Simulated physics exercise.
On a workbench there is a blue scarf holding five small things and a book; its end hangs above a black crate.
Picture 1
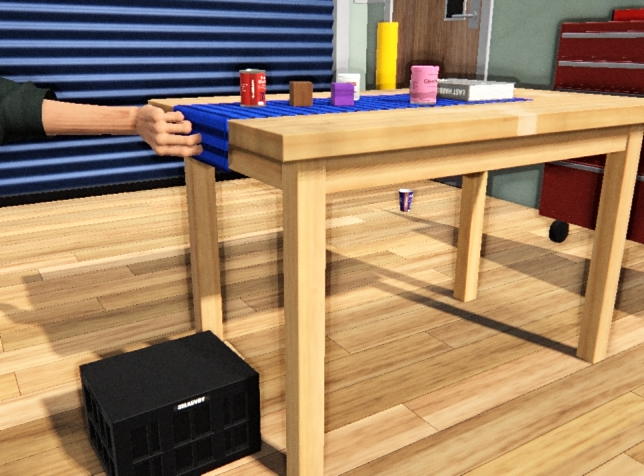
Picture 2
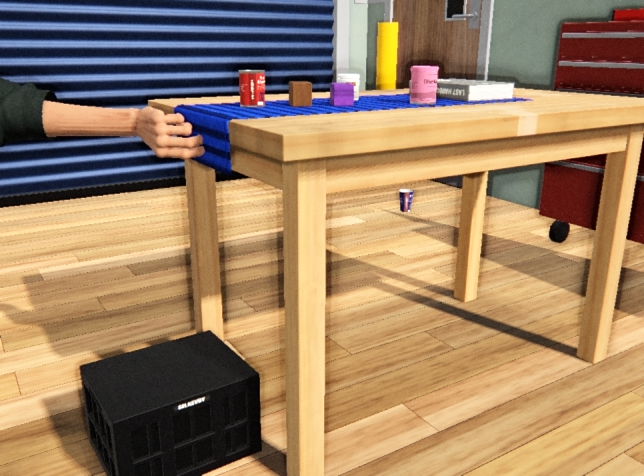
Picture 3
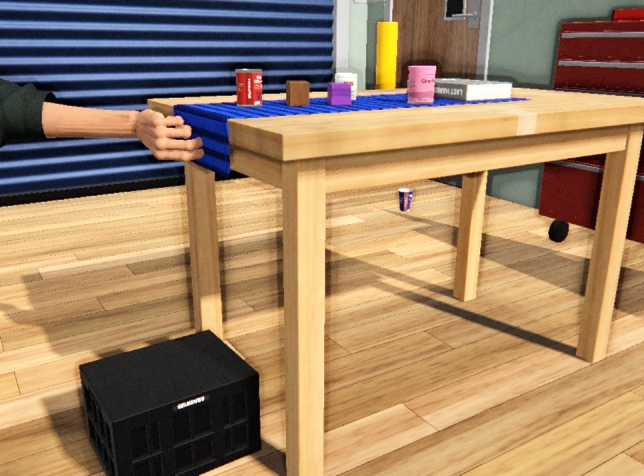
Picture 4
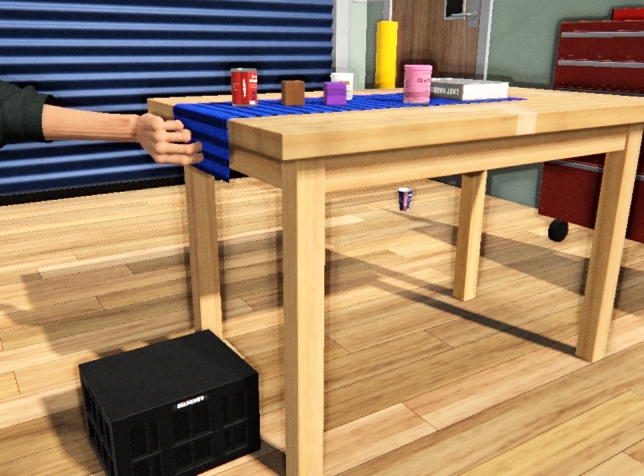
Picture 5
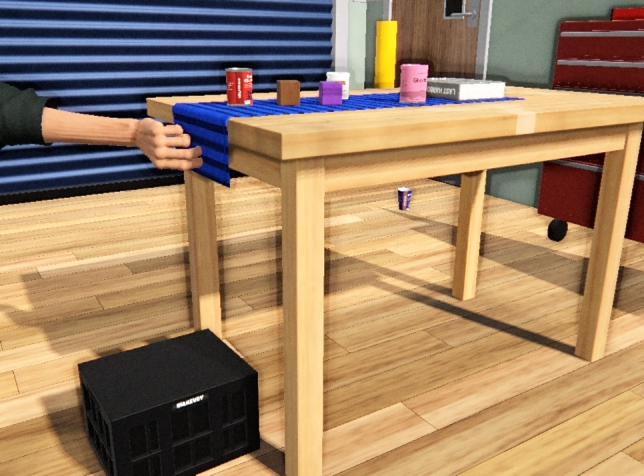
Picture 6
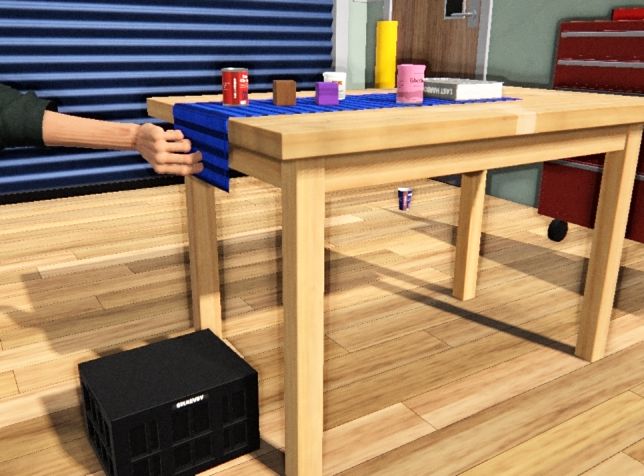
On a wooden workbench, a hand at the left slowly pulls a blue scarf a short way over the edge above a black crate, and the small items on it shift slightly left while the hanging end lowers.
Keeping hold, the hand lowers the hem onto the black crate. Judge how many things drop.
Four end up below.
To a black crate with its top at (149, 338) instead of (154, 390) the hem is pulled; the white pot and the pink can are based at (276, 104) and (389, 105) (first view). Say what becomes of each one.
Outcome for the white pot: It is lost. Outcome for the pink can: It stays.
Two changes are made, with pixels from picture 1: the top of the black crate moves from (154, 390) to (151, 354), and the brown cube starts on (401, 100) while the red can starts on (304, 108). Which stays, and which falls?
In the end the brown cube rides it out; meanwhile the red can gets dislodged.
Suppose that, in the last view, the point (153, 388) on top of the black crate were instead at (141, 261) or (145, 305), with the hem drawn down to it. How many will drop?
First height: 1; second height: 2.
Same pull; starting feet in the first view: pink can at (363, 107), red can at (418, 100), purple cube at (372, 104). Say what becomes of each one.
Pink can dropped, red can kept, purple cube dropped.
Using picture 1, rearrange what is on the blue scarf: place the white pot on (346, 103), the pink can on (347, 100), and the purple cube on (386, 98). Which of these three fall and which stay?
The white pot ends up knocked off; the pink can ends up knocked off; the purple cube ends up still aboard.
Soon after, hem near (203, 280); red can and brown cube gone.
Then, hem on the crate; red can, brown cube, purple cube and white pot gone.
At rest, hem on the crate; red can, brown cube, purple cube and white pot gone. The count of fallen things is four.
